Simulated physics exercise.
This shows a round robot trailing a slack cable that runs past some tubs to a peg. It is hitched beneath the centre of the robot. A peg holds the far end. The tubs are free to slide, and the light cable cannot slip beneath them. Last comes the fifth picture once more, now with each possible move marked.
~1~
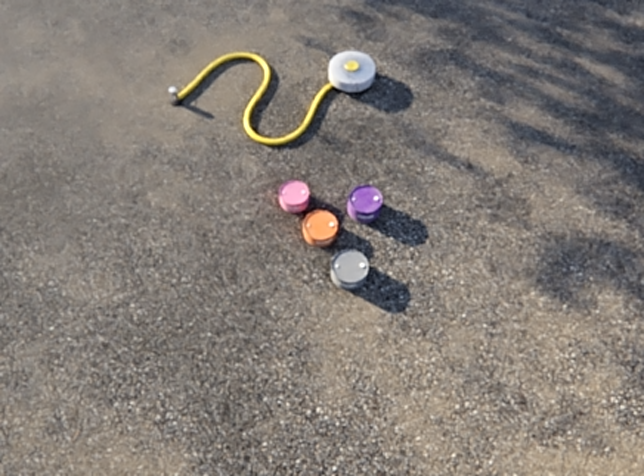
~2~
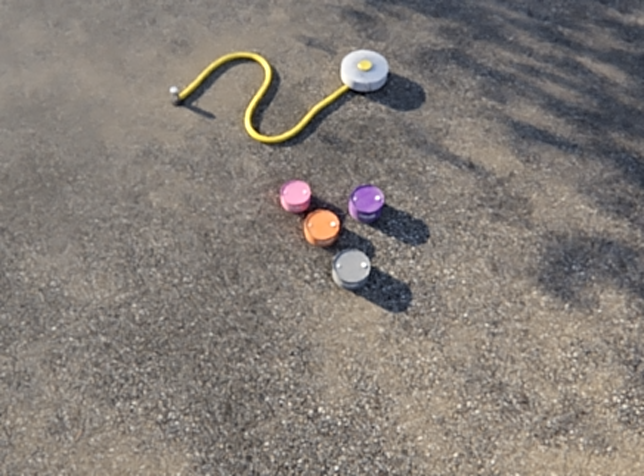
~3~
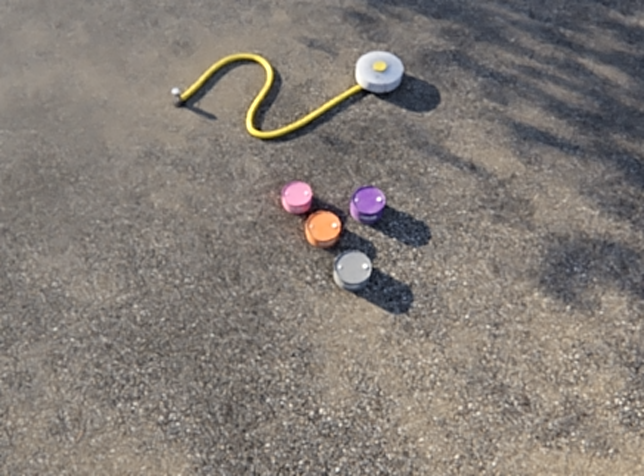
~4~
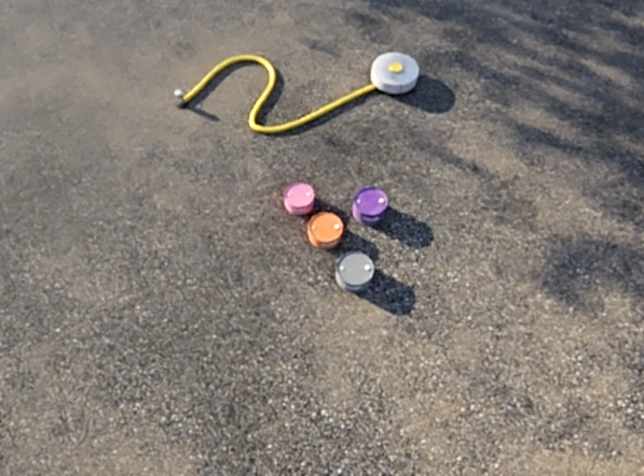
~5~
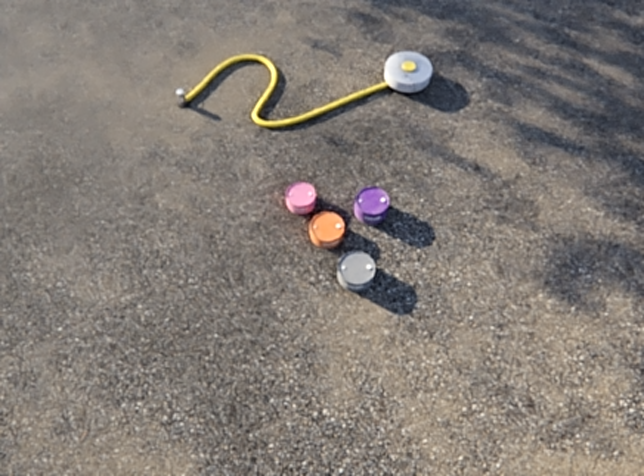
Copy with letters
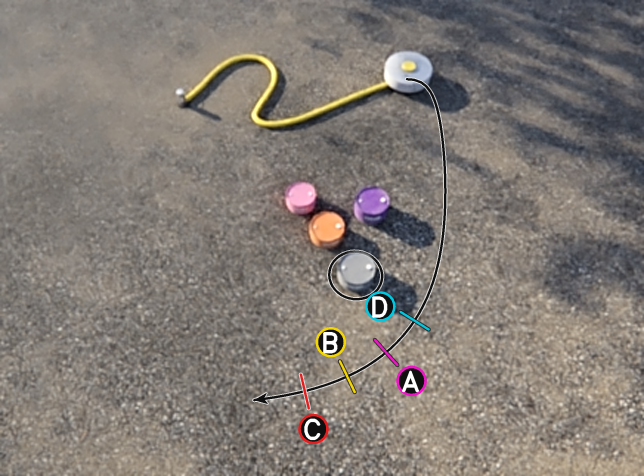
In this clip, a round white robot with a yellow centre moves steadily right across the pavement, drawing out the curves of a yellow cord pegged at its left end, while pink, orange, purple and grey tubs sit below, apparently undisturbed.
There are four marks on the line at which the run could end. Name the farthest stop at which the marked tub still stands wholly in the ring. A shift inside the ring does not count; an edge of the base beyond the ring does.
Mark B.
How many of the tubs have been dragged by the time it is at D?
By then, none.
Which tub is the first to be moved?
The purple tub.
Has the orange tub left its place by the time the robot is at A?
No.
On the marked copy, A at (386, 352); B at (347, 376); C at (305, 391); D at (415, 321); the ring at (356, 275); the route from (407, 79) via (441, 249) to (254, 400).
Following B. Soon after the start, robot (446, 157); grey tub (356, 271).
Later, robot (435, 279); grey tub (356, 271).
In the end, robot (348, 373); orange tub (322, 233); purple tub (350, 217); grey tub (356, 271); the grey tub is still in its ring.
As for the rest, A is safe but short; C drags the ringed tub to (329, 270); D is safe but short.
